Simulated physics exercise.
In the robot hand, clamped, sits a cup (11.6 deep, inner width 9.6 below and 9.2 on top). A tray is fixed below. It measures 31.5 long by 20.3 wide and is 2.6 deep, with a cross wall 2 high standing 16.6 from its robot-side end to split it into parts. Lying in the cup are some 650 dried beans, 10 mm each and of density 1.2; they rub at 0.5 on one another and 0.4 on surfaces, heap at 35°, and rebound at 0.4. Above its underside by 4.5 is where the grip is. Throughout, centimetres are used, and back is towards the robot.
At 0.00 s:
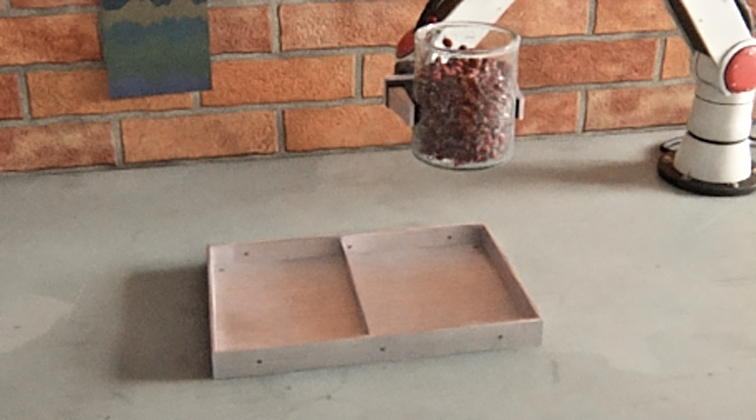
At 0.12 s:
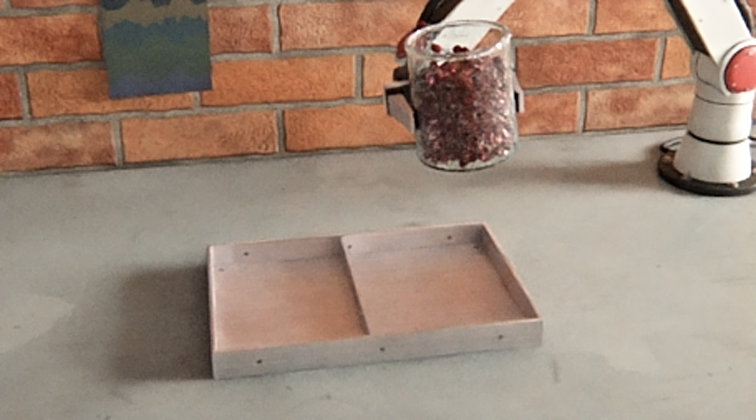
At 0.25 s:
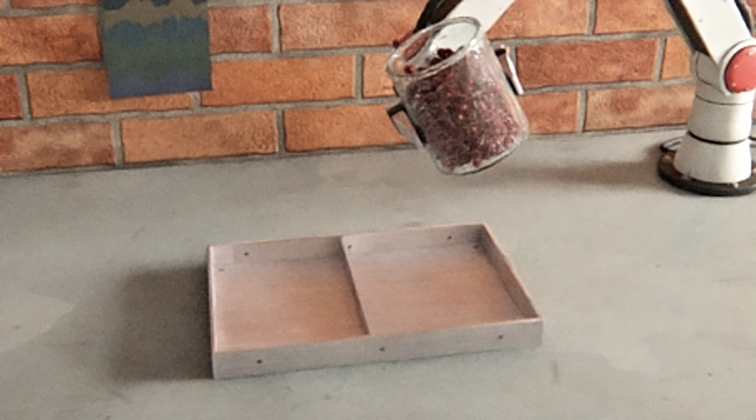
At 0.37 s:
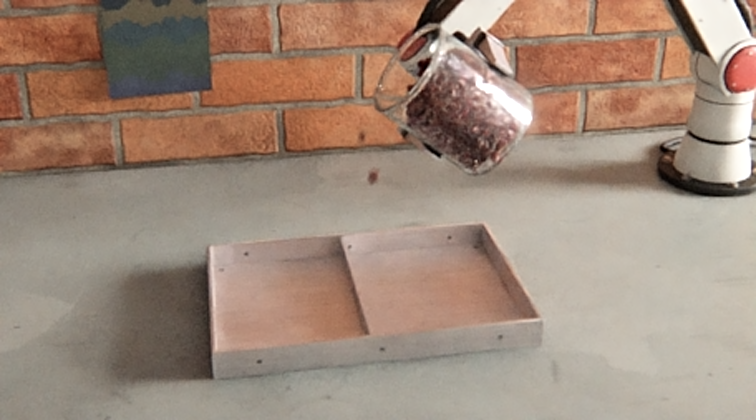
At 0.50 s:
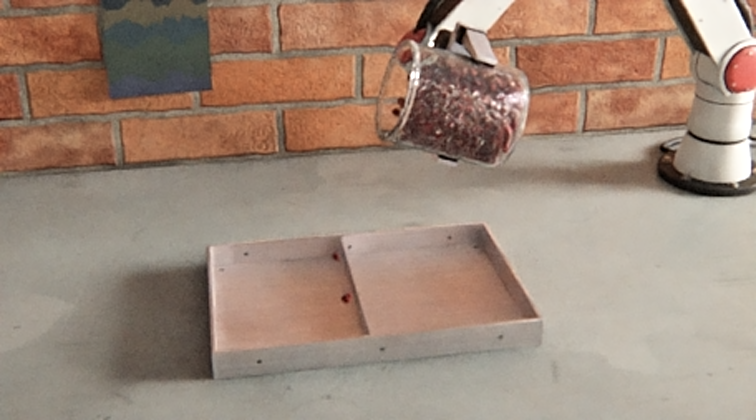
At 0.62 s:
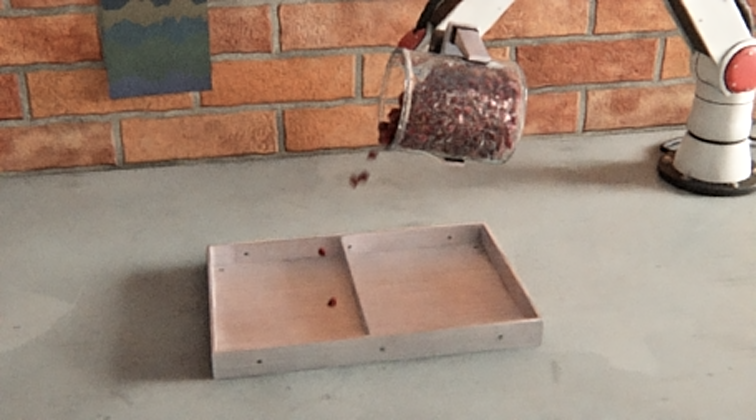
The footage shows a robot arm holding a clear cup of dark red beans above a shallow divided tray, then tilting it steadily to the left until it lies nearly sideways, as a few beans drop into the tray's left section.
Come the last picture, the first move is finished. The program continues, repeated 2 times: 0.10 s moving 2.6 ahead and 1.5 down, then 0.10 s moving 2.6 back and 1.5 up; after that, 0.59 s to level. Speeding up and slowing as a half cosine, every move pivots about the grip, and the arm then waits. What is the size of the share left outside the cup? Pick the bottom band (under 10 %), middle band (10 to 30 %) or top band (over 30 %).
Middle band.
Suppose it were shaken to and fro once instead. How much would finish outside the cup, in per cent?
In that case some 10 per cent.
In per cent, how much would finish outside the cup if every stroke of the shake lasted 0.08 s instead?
About 25 per cent, then.
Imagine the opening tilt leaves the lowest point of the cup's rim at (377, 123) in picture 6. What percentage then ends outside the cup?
My estimate is some 5 per cent.
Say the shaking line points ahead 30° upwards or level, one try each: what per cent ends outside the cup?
First try about 45 %, second try about 35 %.
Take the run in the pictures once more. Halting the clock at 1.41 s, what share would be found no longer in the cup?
About 20 in a hundred parts are out.
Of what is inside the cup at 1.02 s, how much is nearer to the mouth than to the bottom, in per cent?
Estimate: Around 45 %.
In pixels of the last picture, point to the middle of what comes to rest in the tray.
About (310, 304).
After 1.02 s, tilted 79° forward, highest piece 24 above the table; 565 in the cup, 42 in the far-side part, 10 in the robot-side part, 30 in flight or on a rim.
After 1.41 s, tilted 20° forward, highest piece 27 above the table; 526 in the cup, 99 in the far-side part, 21 in the robot-side part, 1 in flight or on a rim.
After 1.81 s, level, highest piece 27 above the table; 526 in the cup, 100 in the far-side part, 21 in the robot-side part.
After 2.86 s, level, highest piece 27 above the table; 526 in the cup, 100 in the far-side part, 21 in the robot-side part.
At rest, 526 in the cup, 100 in the far-side part, 21 in the robot-side part. That is 19 % outside the cup.
